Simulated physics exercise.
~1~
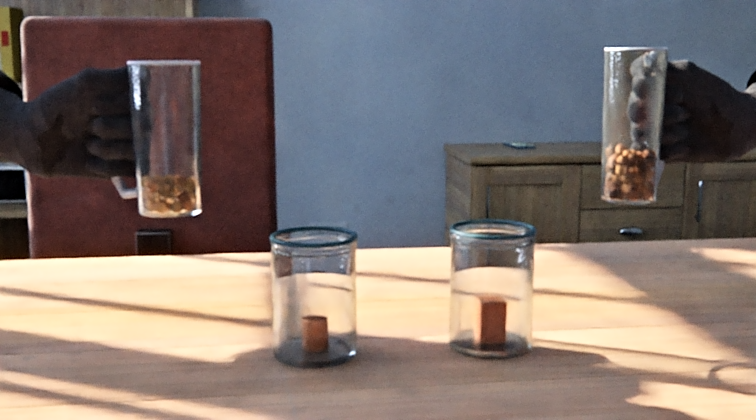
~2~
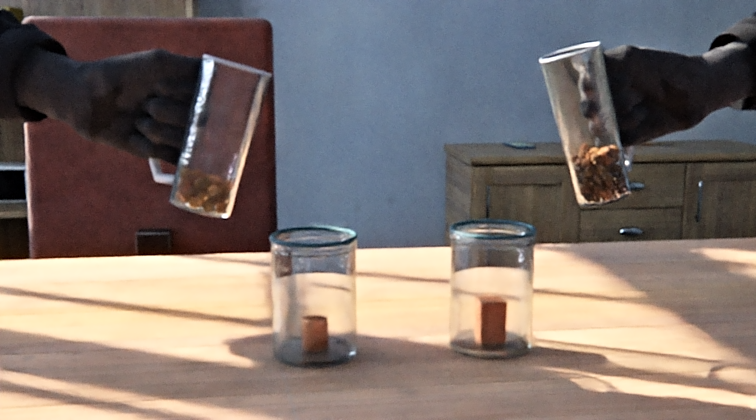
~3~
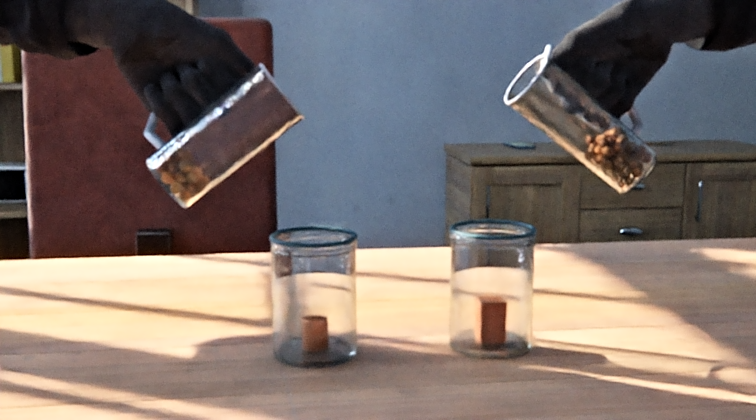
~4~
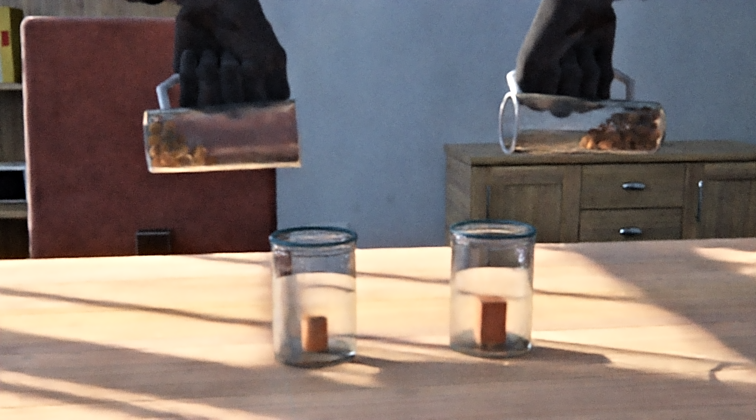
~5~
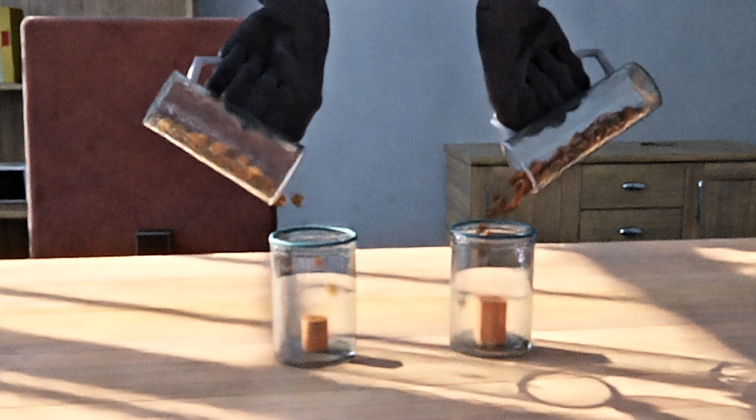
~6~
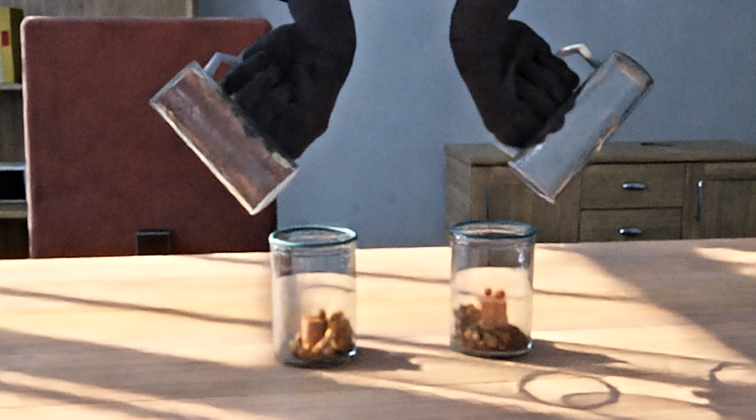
Two dark-gloved hands hold clear glass cups of small golden-brown pieces above a sunlit wooden table, seen from the front by a still camera. Below them stand two clear jars with bluish rims, each holding a small reddish-brown block, with a red chair at left and a wooden cabinet against a grey-blue wall. The hands tilt the cups inward until they lie on their sides, nothing yet falling. They tip further, and the pieces spill into both jars. Finally the cups are empty, and low piles surround the blocks, whose tops still show.
